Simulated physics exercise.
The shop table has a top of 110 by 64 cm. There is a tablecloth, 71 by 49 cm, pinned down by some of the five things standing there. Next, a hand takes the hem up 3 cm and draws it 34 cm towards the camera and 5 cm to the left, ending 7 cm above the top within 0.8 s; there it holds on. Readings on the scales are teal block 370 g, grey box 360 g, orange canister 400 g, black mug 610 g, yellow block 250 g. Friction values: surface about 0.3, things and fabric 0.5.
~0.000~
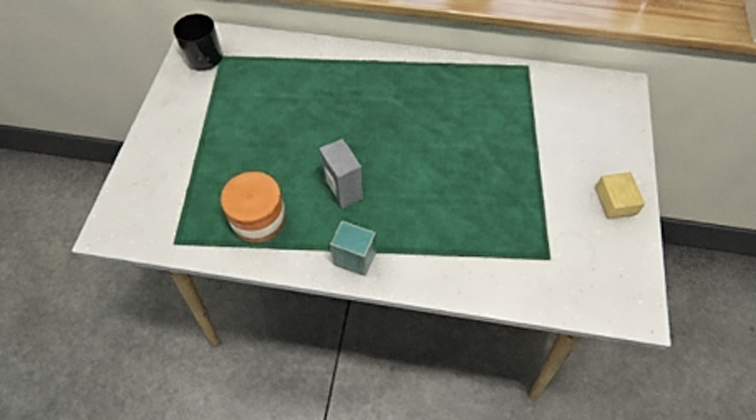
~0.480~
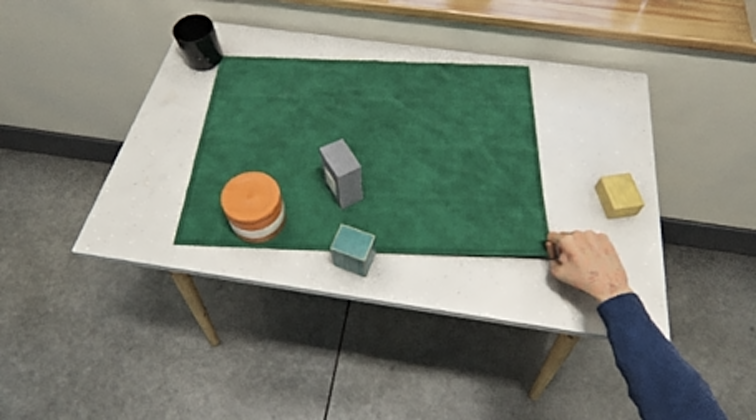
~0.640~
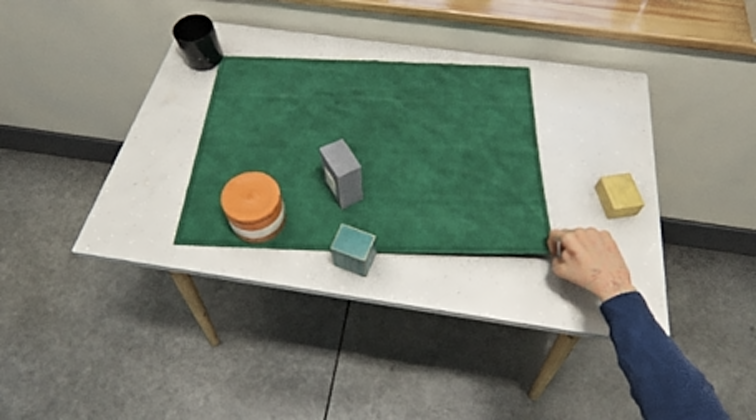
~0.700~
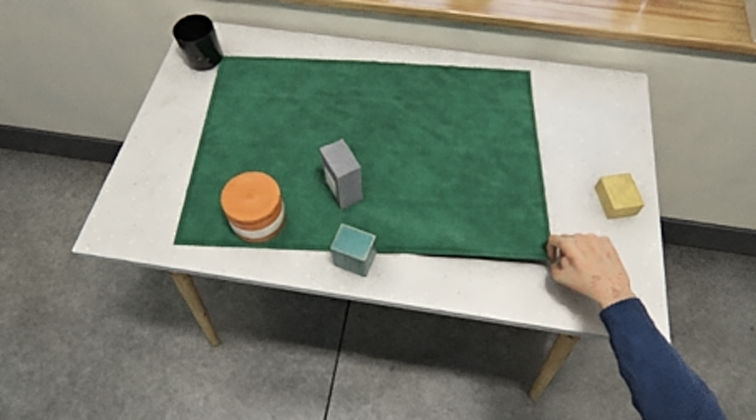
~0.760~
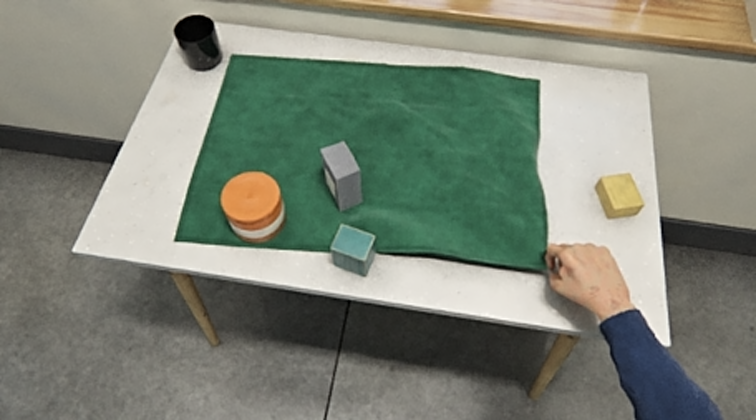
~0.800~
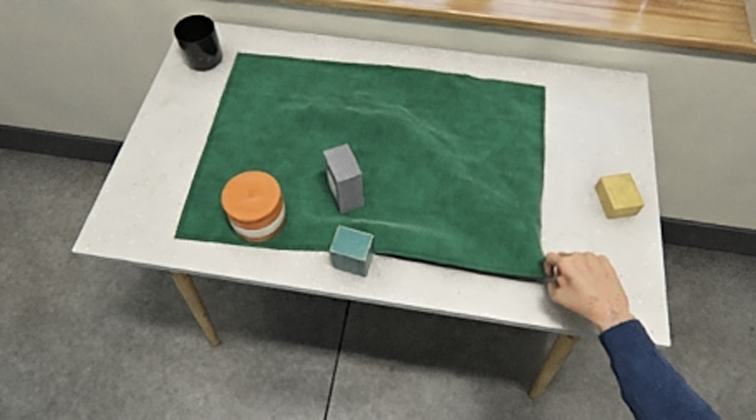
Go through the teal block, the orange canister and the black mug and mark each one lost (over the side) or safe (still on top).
Marks: Teal block lost, orange canister safe, black mug safe.
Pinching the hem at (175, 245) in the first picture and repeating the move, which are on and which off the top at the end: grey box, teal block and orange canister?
Log - grey box: Off the top; teal block: Off the top; orange canister: Off the top.
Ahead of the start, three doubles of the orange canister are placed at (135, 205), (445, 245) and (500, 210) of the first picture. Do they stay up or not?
Respectively, the copies end as follows: Still in place, gone from the top, gone from the top.
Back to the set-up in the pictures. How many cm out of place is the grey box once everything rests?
Shift of the grey box: 15 centimetres.
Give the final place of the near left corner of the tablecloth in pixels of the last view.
Look around (218, 203) in the last picture - that's where it comes to rest.
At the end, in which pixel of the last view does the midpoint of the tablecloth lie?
Its centre lands at about (434, 225).
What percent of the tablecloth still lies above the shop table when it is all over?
Roughly 80%.
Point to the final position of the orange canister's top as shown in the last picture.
Near (288, 206).
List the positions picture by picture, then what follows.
Shows, teal block (353, 238); orange canister (250, 196); black mug (194, 27); tablecloth corners (174, 244) (529, 66) (550, 260), in the first picture.
Shows, tablecloth corners (173, 244) (529, 66); grip (553, 256), in the second picture.
Shows, tablecloth corners (174, 244) (529, 67); grip (554, 254), in the third picture.
Shows, tablecloth corners (174, 244) (530, 71); grip (554, 260), in the fourth picture.
Shows, tablecloth corners (174, 241) (232, 54); grip (552, 269), in the fifth picture.
Shows, teal block (352, 242); orange canister (251, 195); black mug (194, 29); tablecloth corners (174, 238) (238, 52) (546, 86); grip (551, 278), in the sixth picture.
By 1.0 s, 100 % of the tablecloth is still over the top; teal block 2 cm off its start, grey box 3 cm off its start.
By 1.1 s, 95 % of the tablecloth is still over the top; teal block on its side, 8 cm off its start, orange canister 3 cm off its start, grey box 9 cm off its start.
By 1.3 s, 85 % of the tablecloth is still over the top; teal block over the edge, orange canister 6 cm off its start at (282, 201), grey box 15 cm off its start at (375, 220).
By 1.4 s, 80 % of the tablecloth is still over the top; teal block over the edge, orange canister 7 cm off its start, grey box 17 cm off its start.
By 3.0 s, 80 % of the tablecloth is still over the top; teal block over the edge, orange canister 7 cm off its start at (288, 206), black mug 0 cm off its start at (194, 29), grey box 17 cm off its start at (379, 231).
